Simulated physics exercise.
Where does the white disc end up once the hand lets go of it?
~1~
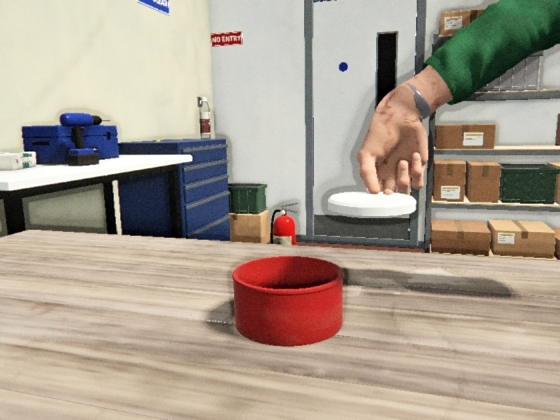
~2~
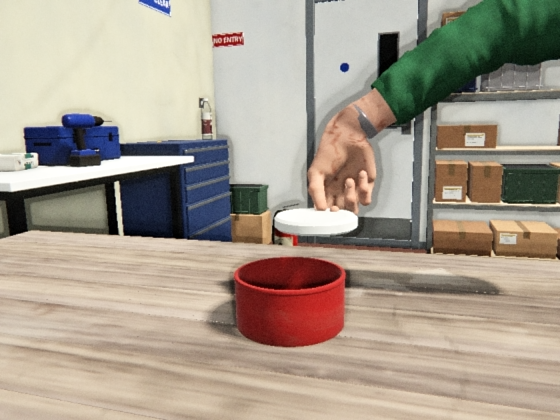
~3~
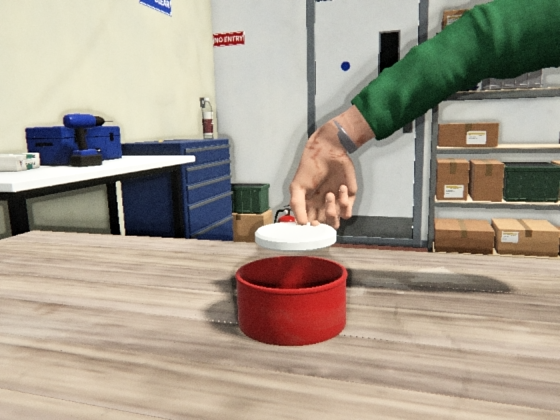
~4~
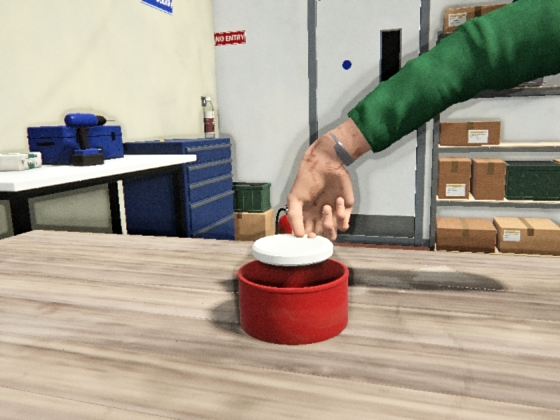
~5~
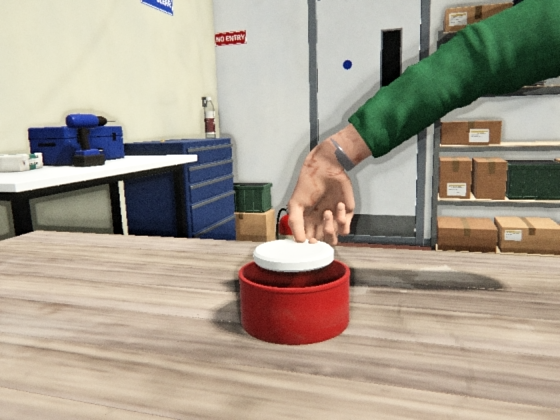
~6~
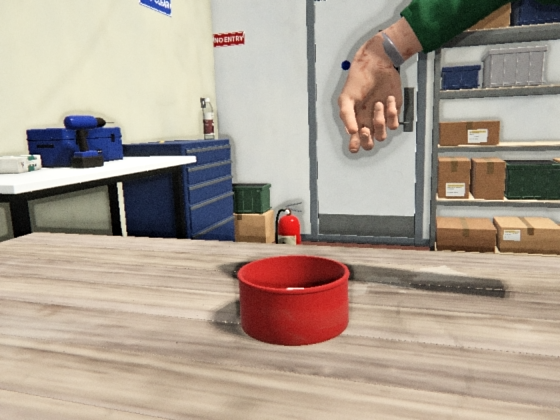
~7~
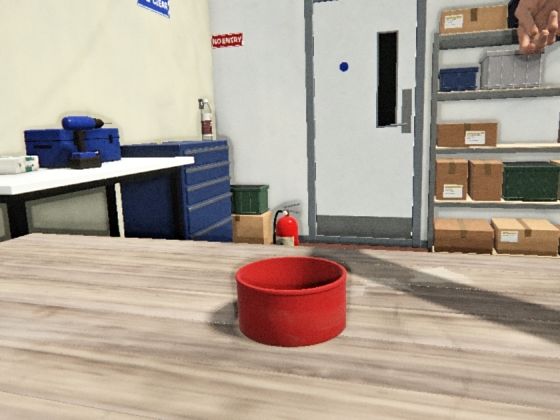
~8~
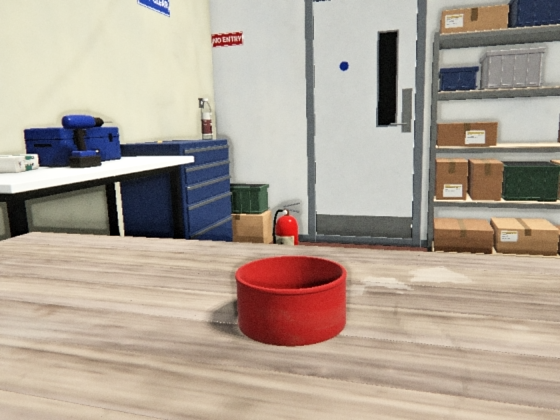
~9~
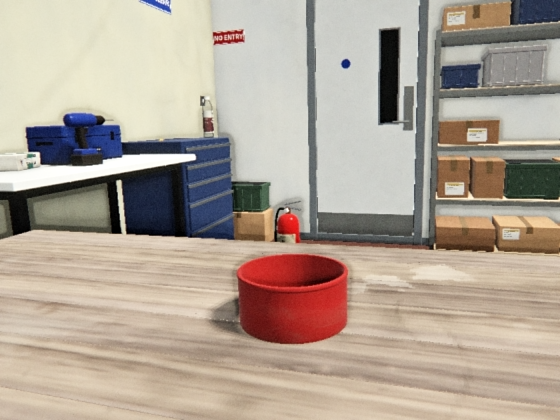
It ends up inside the red container, having dropped in below the rim instead of resting on top.
